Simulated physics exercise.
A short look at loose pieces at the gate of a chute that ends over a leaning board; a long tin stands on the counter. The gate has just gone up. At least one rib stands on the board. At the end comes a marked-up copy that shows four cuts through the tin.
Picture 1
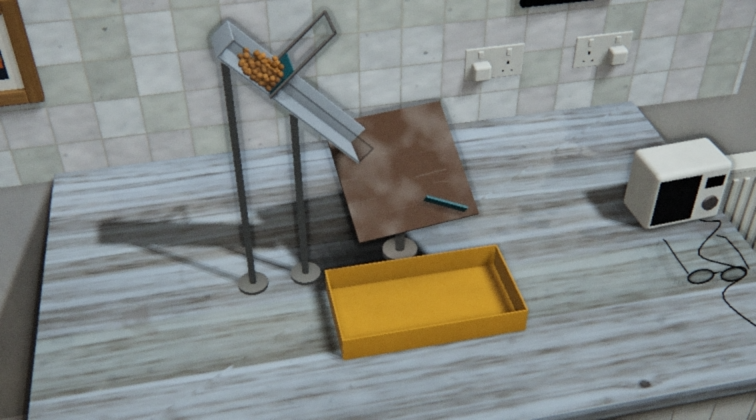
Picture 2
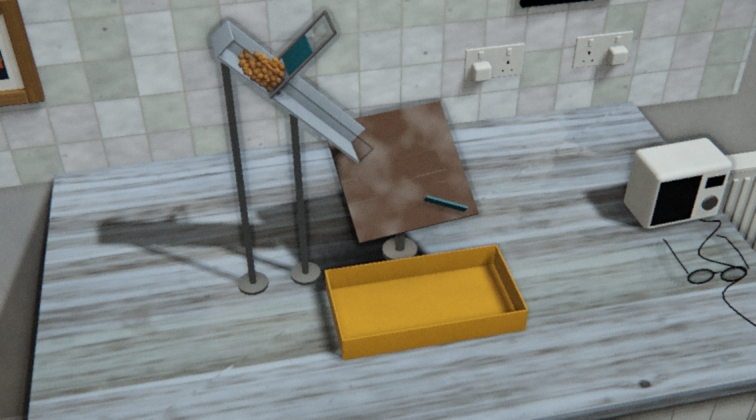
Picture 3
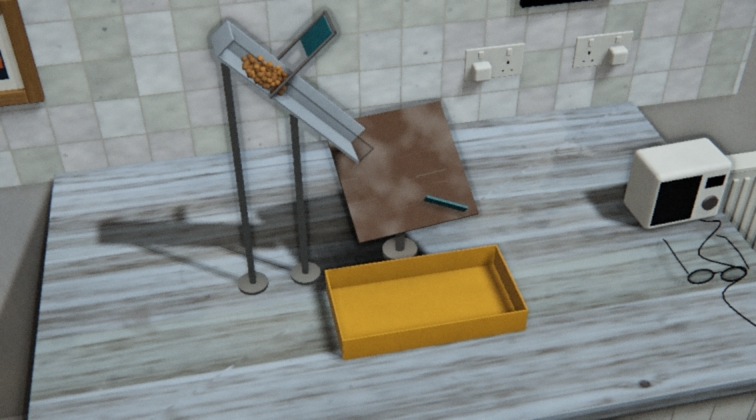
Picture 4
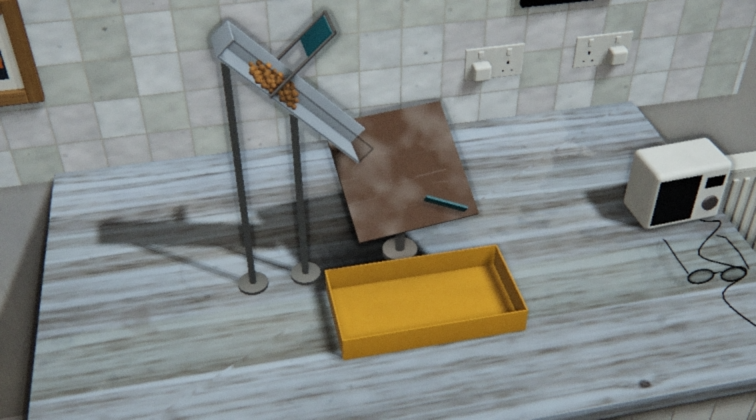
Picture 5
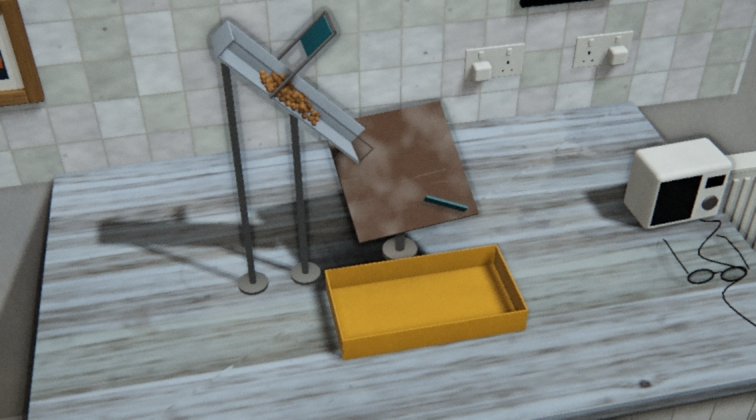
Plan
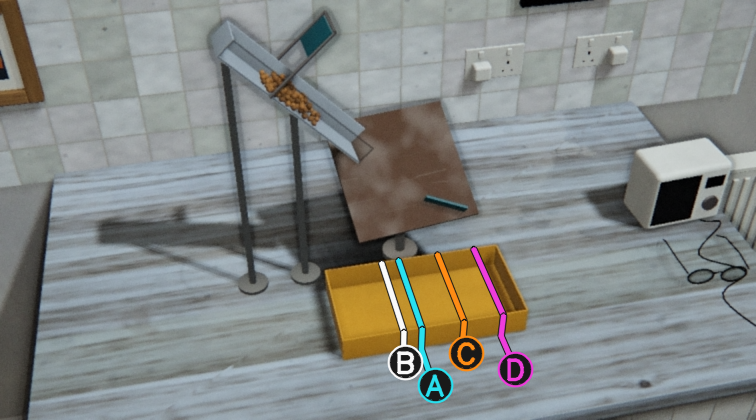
Roasted chickpeas sat bunched behind a gate in a raised metal chute, then slid down it and spread out as the gate lifted, above a tilted brown board and an empty yellow tin.
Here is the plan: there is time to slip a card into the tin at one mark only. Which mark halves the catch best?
C.
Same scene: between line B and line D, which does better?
The answer is D.
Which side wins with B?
More lands on the right.
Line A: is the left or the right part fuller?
The right side.
On the marked copy, line A crosses the front rim at (421, 328); line B crosses the front rim at (403, 331); line C crosses the front rim at (463, 321); line D crosses the front rim at (503, 314).
Choosing A, of what is caught, about a tenth on the left of the divider, almost all on the right.
Choosing B, of what is caught, just a few on the left of the divider, almost all on the right.
Choosing C, of what is caught, roughly half on the left of the divider, roughly half on the right.
Choosing D, of what is caught, the larger part on the left of the divider, roughly a quarter on the right.
